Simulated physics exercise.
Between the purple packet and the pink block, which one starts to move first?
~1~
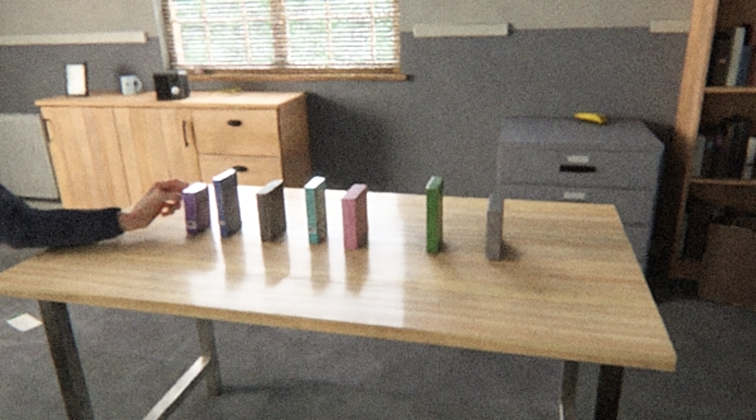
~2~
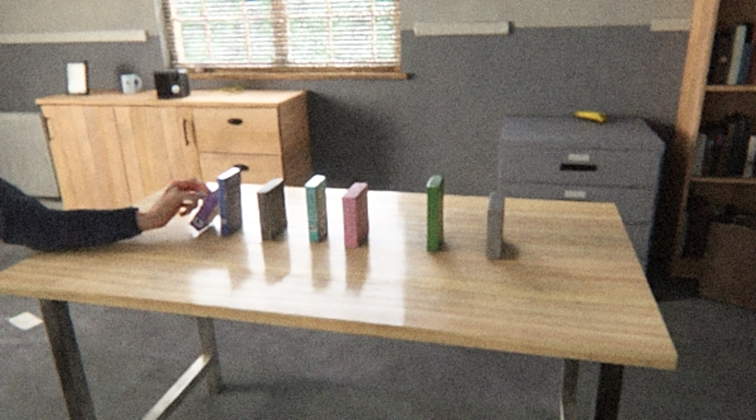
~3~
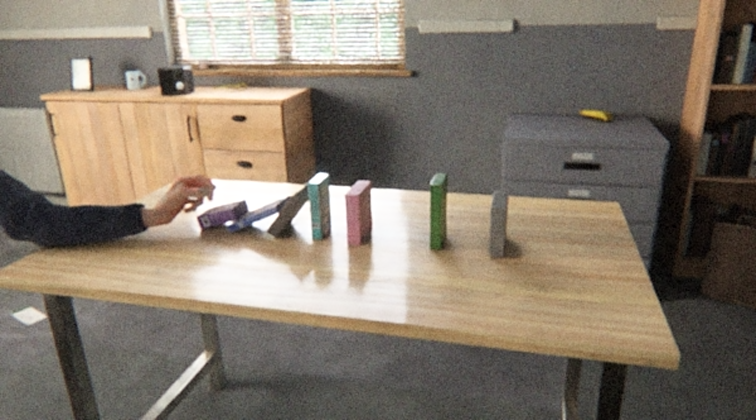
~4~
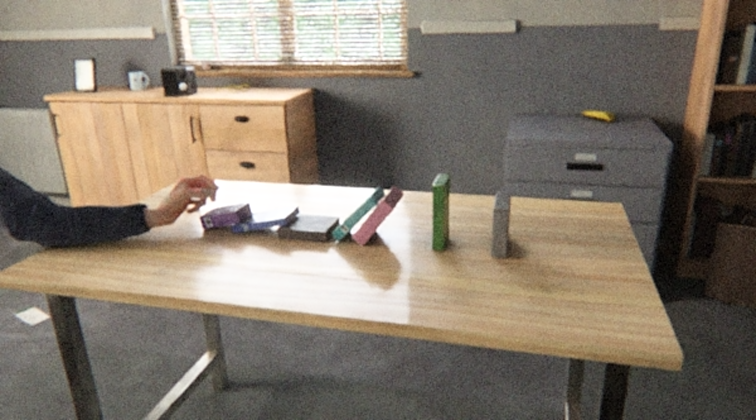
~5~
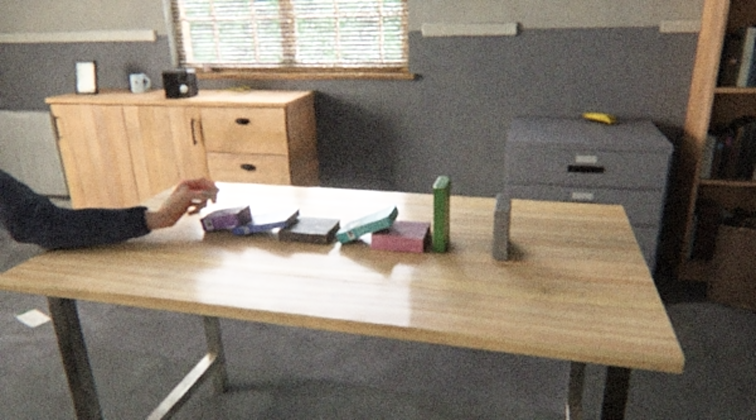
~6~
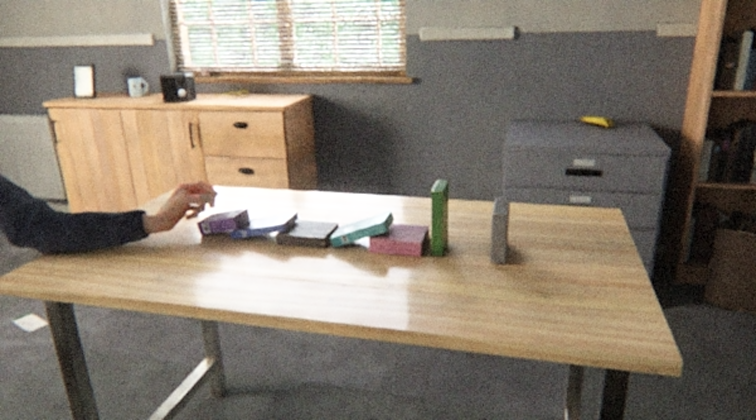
The purple packet starts to move first, tipping at the hand, while the pink block is still upright and only leans over later.
